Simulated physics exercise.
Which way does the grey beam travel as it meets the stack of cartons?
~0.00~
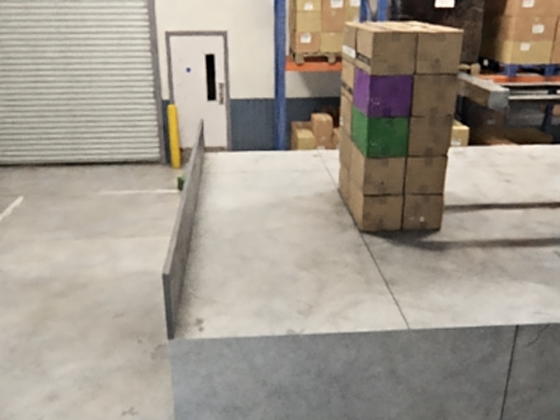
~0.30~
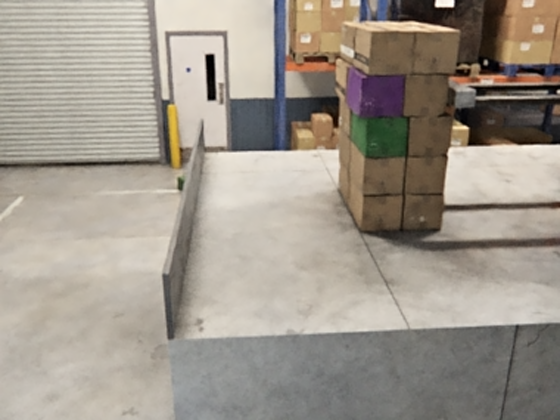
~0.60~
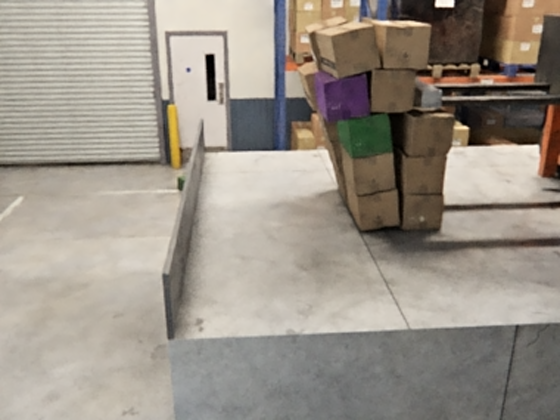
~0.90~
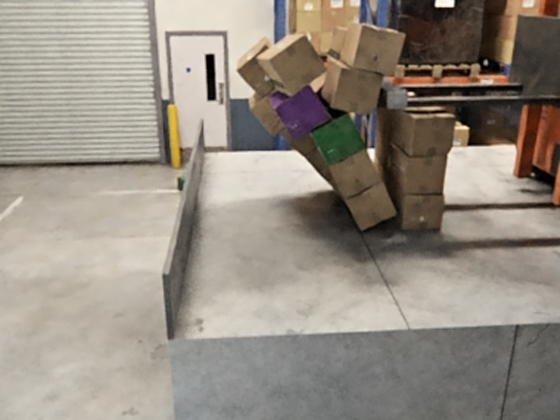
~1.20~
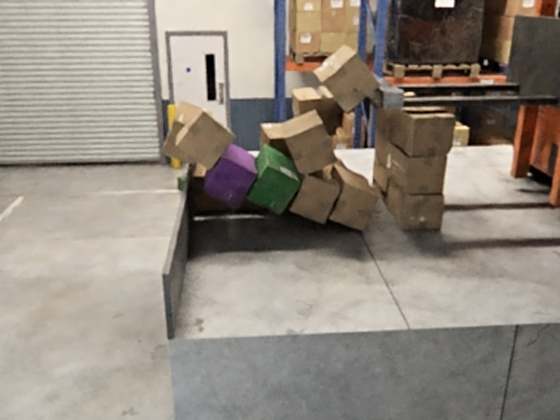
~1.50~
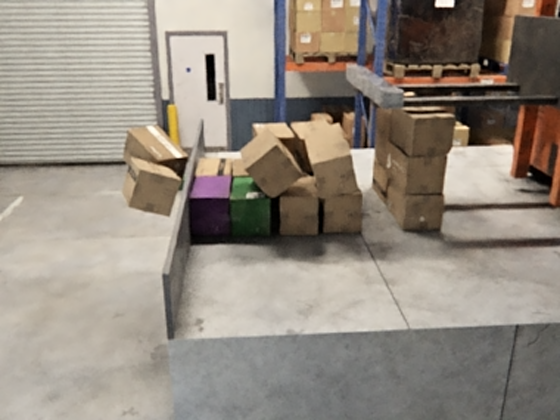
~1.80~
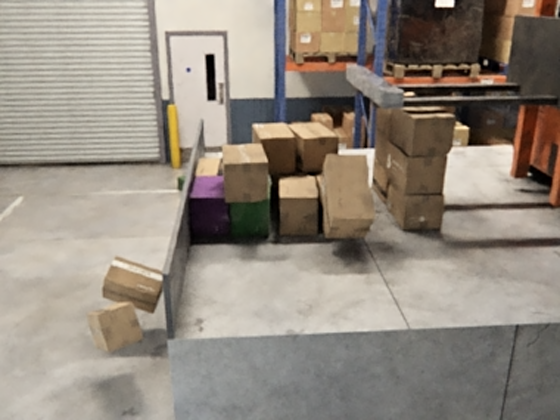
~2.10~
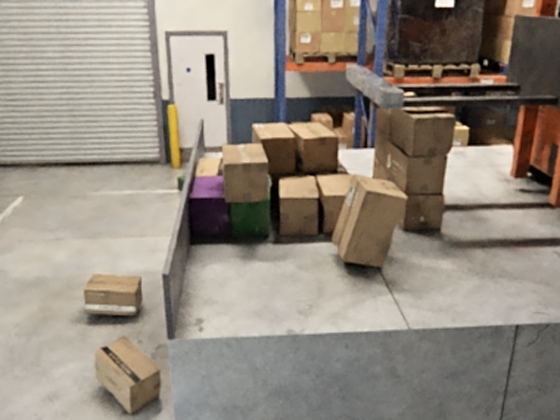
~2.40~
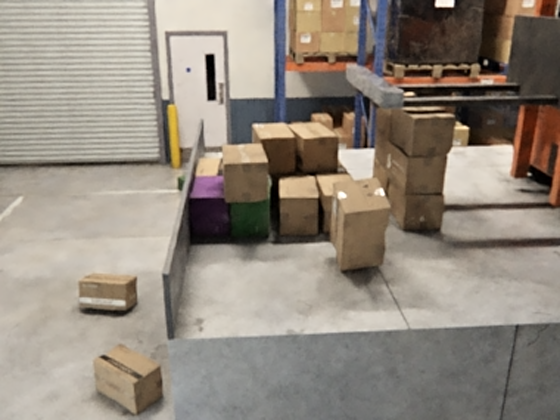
The beam moves toward the left, pushing into the stack from the right-hand side.
